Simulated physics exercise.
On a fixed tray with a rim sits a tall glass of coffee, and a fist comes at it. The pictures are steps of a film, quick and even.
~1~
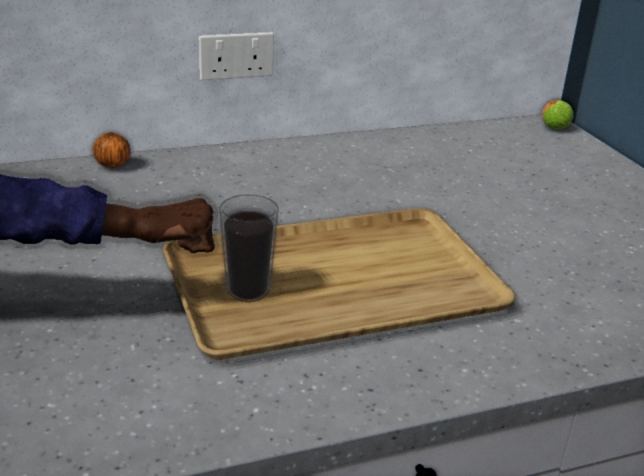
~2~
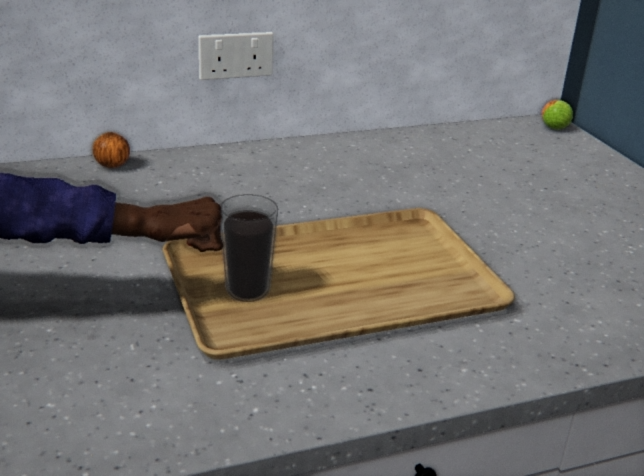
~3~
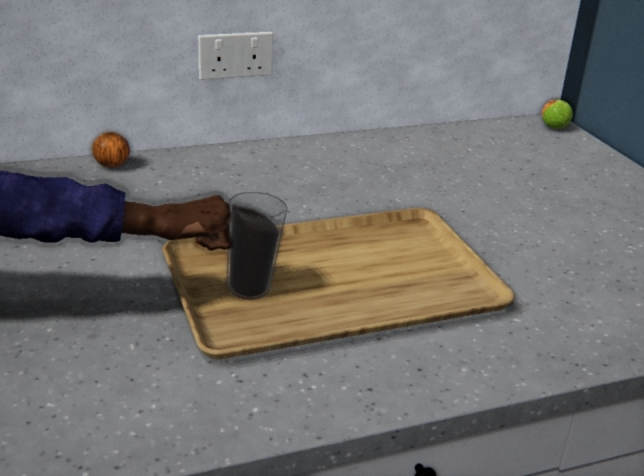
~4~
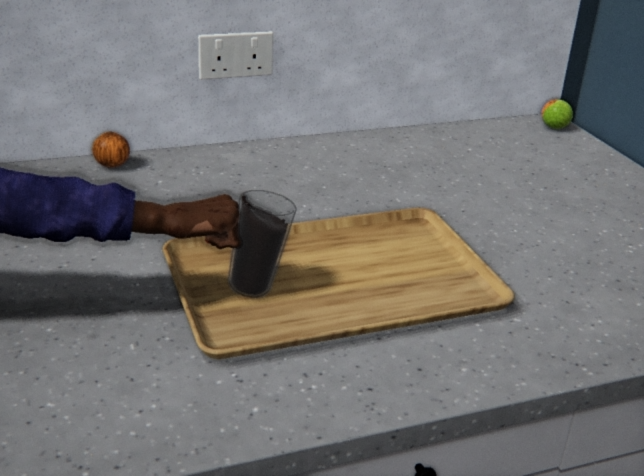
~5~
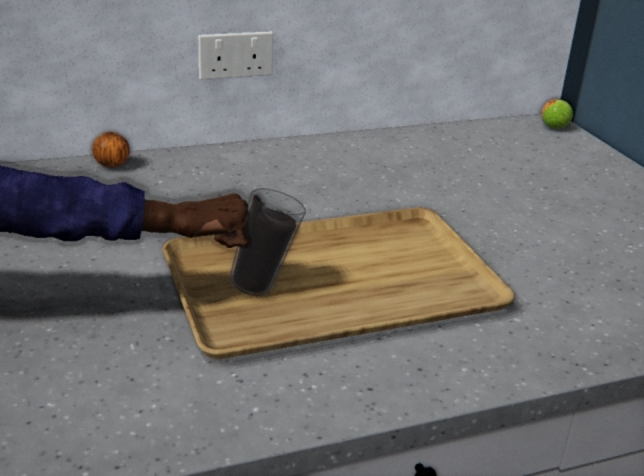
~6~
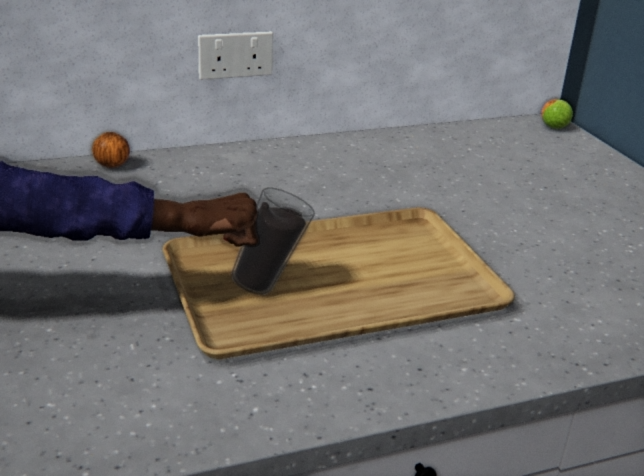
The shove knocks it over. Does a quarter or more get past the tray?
Yes, a quarter or more gets past it.
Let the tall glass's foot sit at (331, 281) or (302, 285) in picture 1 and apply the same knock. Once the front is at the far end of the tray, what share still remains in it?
The first comes to 80 per cent, the other to 70 per cent.
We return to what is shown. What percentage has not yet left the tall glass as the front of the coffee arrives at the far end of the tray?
Estimate: Close to 60 per cent.
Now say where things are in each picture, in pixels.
It leans 0°; its right rim is at (275, 206); the coffee meets the walls at (224, 224) and (271, 218); the tray's far rim is at (470, 251); the tray is clear ahead, in the first frame.
It leans 0°; its right rim is at (275, 206); the coffee meets the walls at (223, 224) and (271, 218), in the second frame.
It leans 6°; its right rim is at (284, 205); the coffee meets the walls at (231, 209) and (271, 221), in the third frame.
It leans 11°; its right rim is at (293, 206); the coffee meets the walls at (242, 200) and (286, 220), in the fourth frame.
It leans 17°; its right rim is at (303, 207); the coffee meets the walls at (247, 217) and (295, 217), in the fifth frame.
It leans 23°; its right rim is at (311, 210); the coffee meets the walls at (253, 224) and (304, 213), in the sixth frame.
A moment on, the tall glass is falling and 98 per cent is in the glass, 0 on the tray and 2 above or beyond its rim.
Next, the tall glass lies on its side and 65 per cent is in the glass, 17 on the tray and 18 above or beyond its rim.
Then the tall glass lies on its side and 38 per cent is in the glass, 44 on the tray and 18 above or beyond its rim.
Later the tall glass lies on its side and 20 per cent is in the glass, 41 on the tray and 39 above or beyond its rim.
At rest 61 per cent is held by tray and glass, 39 is off the tray.
